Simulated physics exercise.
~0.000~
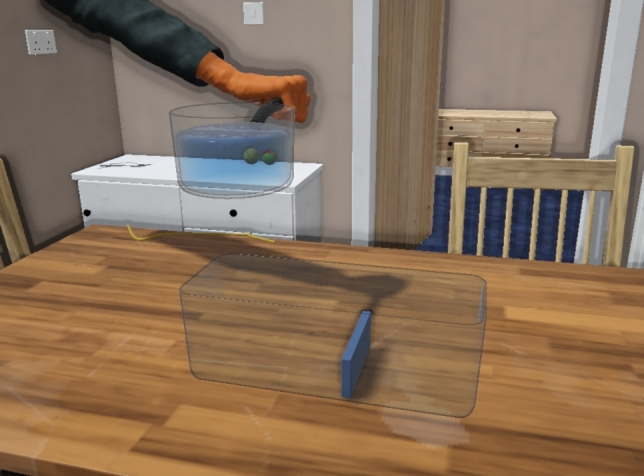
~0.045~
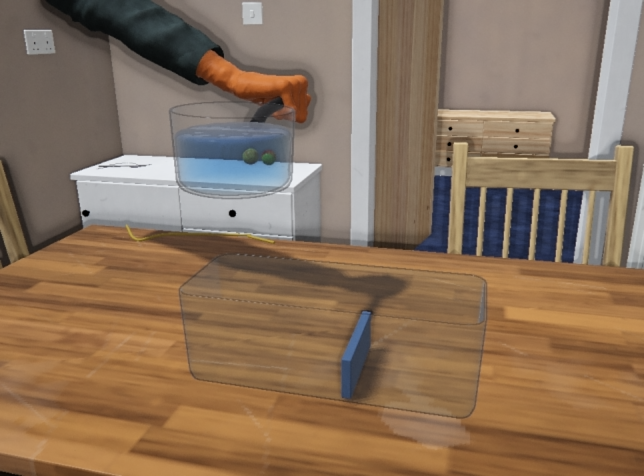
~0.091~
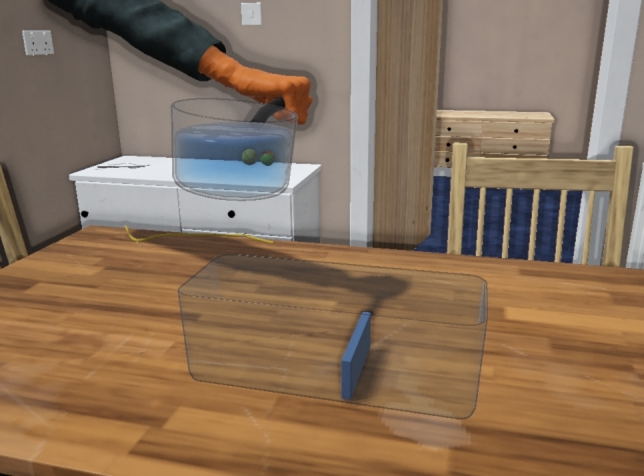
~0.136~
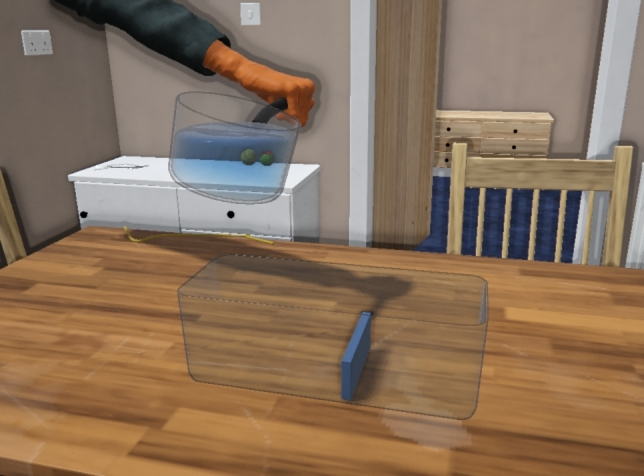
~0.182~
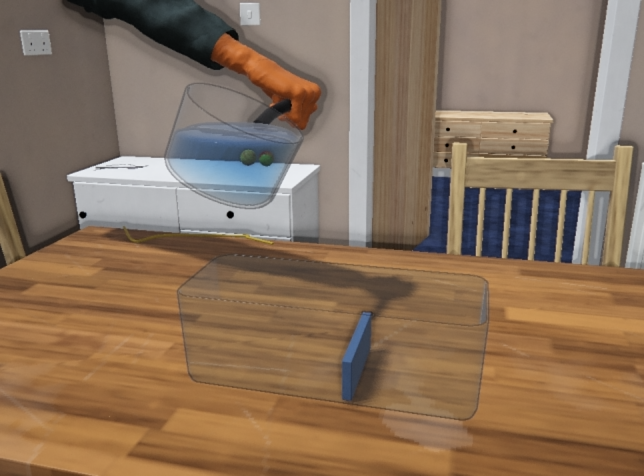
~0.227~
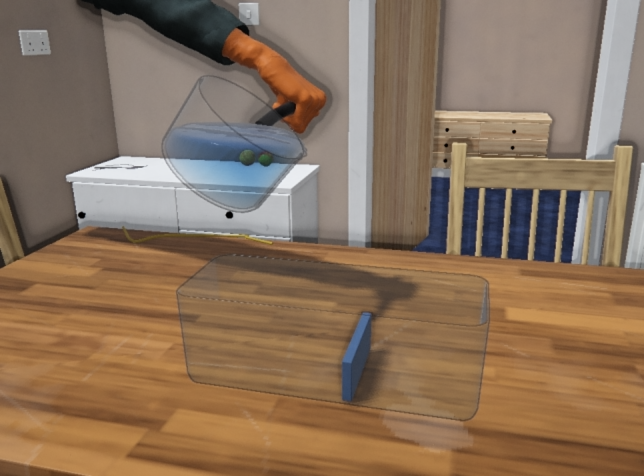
In a room with a wooden table and chairs, an orange-gloved hand holds a clear pan of blue water with two green balls above a long transparent basin containing a low blue wall. The pan starts level, then tilts gradually to the right, ending at a steep slant with its water near the lowered rim.
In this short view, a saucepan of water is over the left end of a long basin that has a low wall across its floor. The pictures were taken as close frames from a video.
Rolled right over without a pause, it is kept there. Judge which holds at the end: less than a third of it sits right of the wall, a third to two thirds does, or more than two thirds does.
Stops short of a third.
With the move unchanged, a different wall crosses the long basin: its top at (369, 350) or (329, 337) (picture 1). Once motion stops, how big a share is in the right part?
Around 25 per cent for the first, around 50 per cent for the second.
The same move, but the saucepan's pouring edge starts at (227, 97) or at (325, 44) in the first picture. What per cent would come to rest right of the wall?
Try one: 15 %; try two: 55 %.
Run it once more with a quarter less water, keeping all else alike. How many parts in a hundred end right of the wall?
Roughly 5 %.
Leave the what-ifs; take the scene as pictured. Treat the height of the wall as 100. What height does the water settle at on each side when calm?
I'd say close to 50 per cent on the left side and 20 on the right.
A moment on, the saucepan is tipped right over and 24 per cent is still to pour, 21 is left of the wall and 6 right of it.
Next, the saucepan is tipped right over and 2 per cent is still to pour, 78 is left of the wall and 11 right of it.
Then the saucepan is tipped right over and 0 per cent is still to pour, 65 is left of the wall and 16 right of it.
Later the saucepan is tipped right over and 0 per cent is still to pour, 71 is left of the wall and 17 right of it.
At rest 71 per cent lies left of the wall, 17 right of it and 12 outside.
